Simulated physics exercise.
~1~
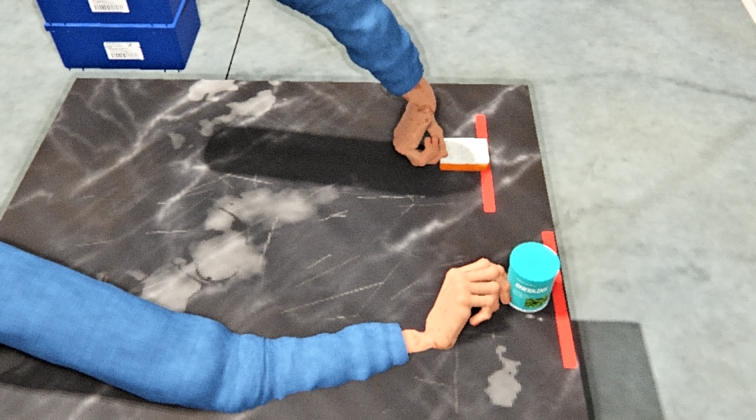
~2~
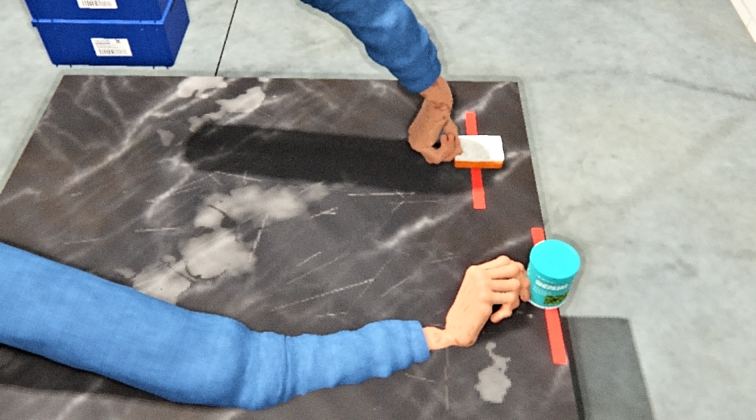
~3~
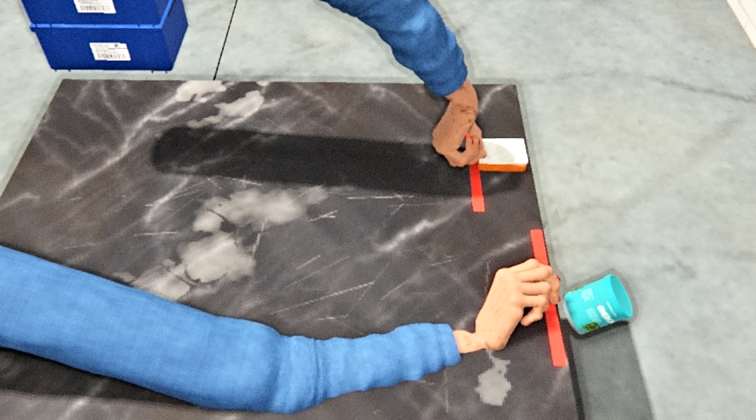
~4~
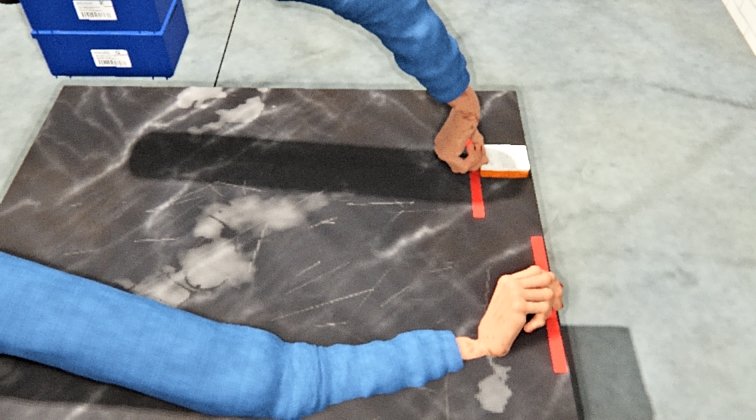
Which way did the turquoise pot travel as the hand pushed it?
The turquoise pot moved to the right, towards the edge of the table.
